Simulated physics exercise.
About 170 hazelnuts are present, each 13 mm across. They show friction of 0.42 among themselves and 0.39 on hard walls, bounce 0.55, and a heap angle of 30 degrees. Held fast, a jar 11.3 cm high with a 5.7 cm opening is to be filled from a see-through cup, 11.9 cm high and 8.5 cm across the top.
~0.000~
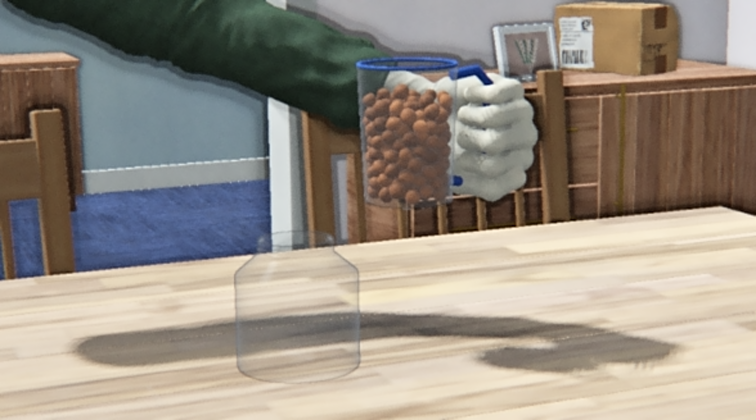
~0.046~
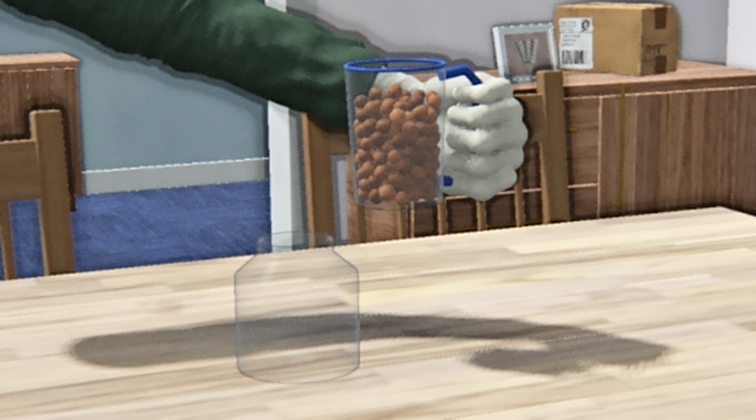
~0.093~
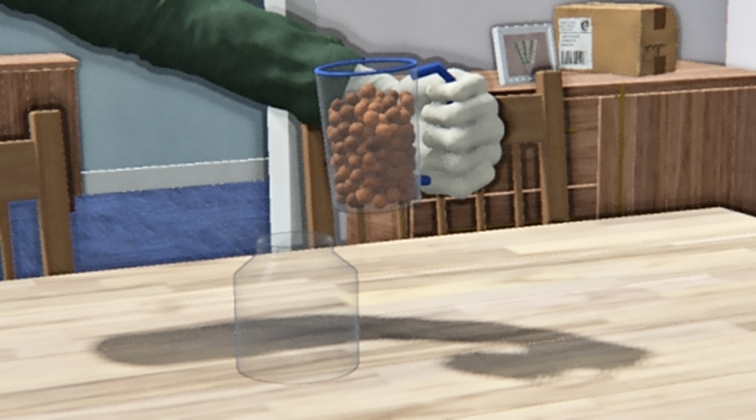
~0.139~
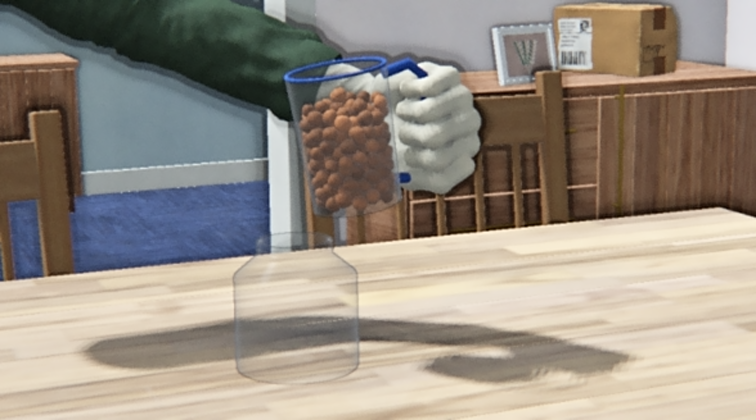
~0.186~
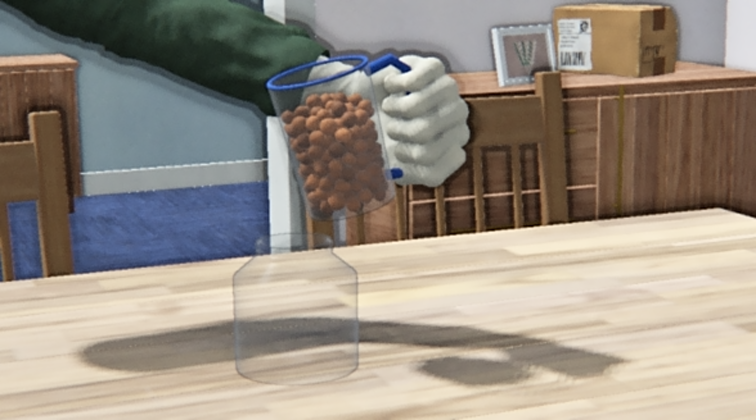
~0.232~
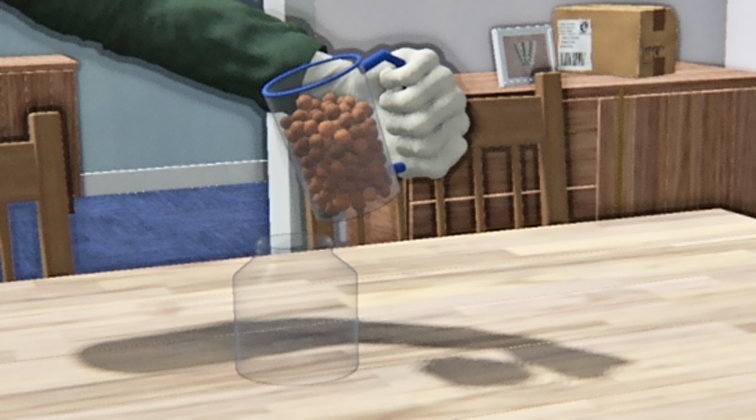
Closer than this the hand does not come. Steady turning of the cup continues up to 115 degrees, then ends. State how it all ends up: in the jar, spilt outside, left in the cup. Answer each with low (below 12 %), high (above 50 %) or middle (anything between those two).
Jar: Middle; spilt: High; still above: Low.
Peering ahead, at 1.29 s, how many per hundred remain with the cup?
About 40 percent of the load.
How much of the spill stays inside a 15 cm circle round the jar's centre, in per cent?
Share: Around 20 per cent.
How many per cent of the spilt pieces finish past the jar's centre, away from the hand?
Around 100 in a hundred.
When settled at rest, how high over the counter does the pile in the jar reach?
Some 3.0 cm.
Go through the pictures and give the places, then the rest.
Cup at (408, 133), tilt 0 degrees, lip at (362, 67), moved 0.0 cm; middle of the pieces at (407, 148); jar at (297, 302), in the first frame.
Cup at (397, 134), tilt 1 degrees, lip at (349, 69), moved 1.0 cm; middle of the pieces at (396, 149), in the second frame.
Cup at (372, 136), tilt 4 degrees, lip at (320, 73), moved 3.3 cm; middle of the pieces at (372, 151), in the third frame.
Cup at (347, 138), tilt 9 degrees, lip at (289, 80), moved 5.6 cm; middle of the pieces at (348, 153), in the fourth frame.
Cup at (335, 139), tilt 14 degrees, lip at (271, 88), moved 6.7 cm; middle of the pieces at (338, 155), in the fifth frame.
Cup at (335, 140), tilt 19 degrees, lip at (267, 95), moved 6.7 cm; middle of the pieces at (339, 155); jar at (296, 305). Its pace works out near 110 degrees a second, in the sixth frame.
Then, at 0.64 s, tilt 65 degrees; the cup holds 100 %, the jar 0 %.
Then, at 0.92 s, tilt 97 degrees; the cup holds 95 %, the jar 0 %.
After 1.29 s, tilt 115 degrees; the cup holds 40 %, the jar 10 %.
In the end, at 2.5 s, jar 30 %, spilt 70 %, still above 0 %.
